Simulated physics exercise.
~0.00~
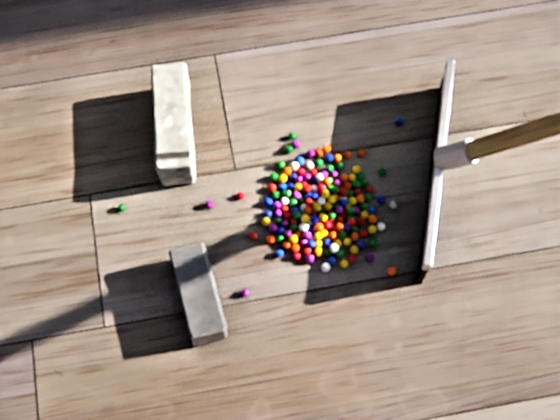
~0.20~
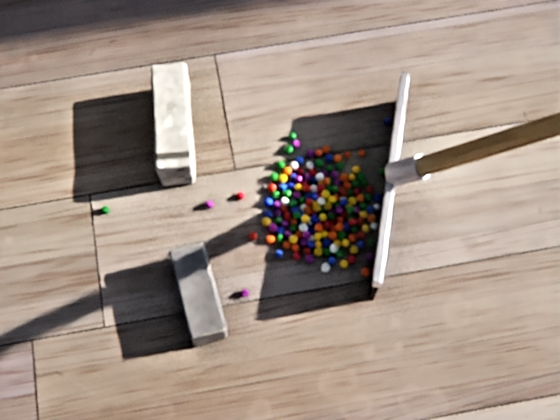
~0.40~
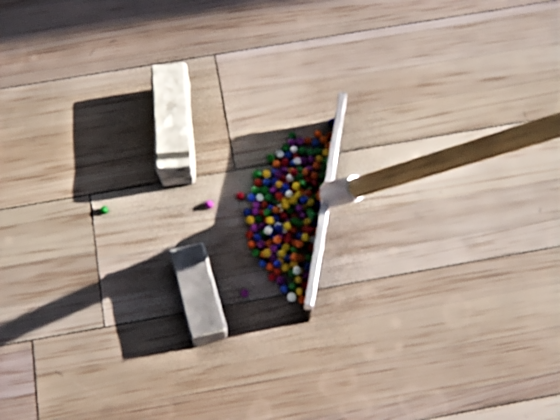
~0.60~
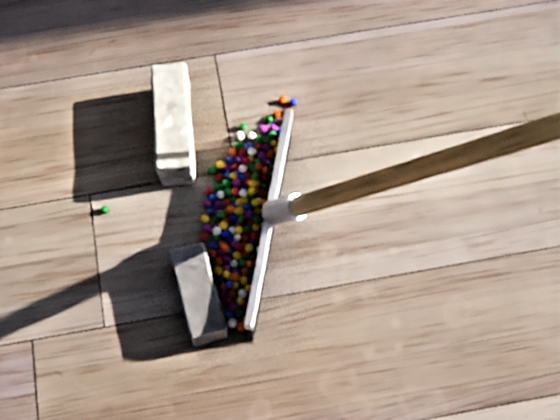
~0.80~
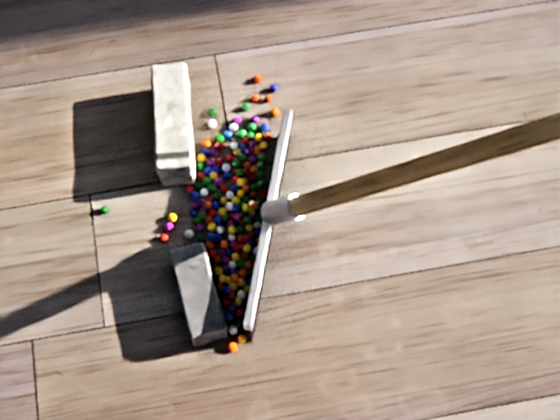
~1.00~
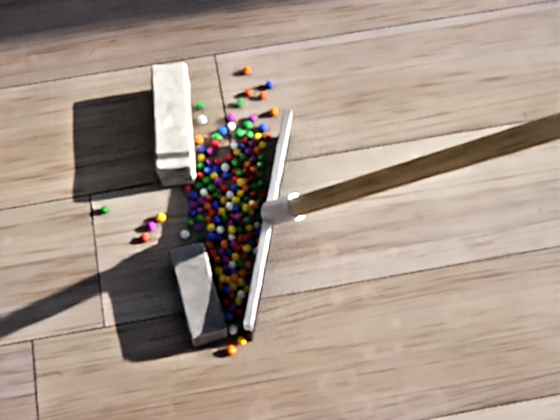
Squeegee pushing a pile of colourful beads left against two blocks, then stopping with most held up and a few slipping through the gap.
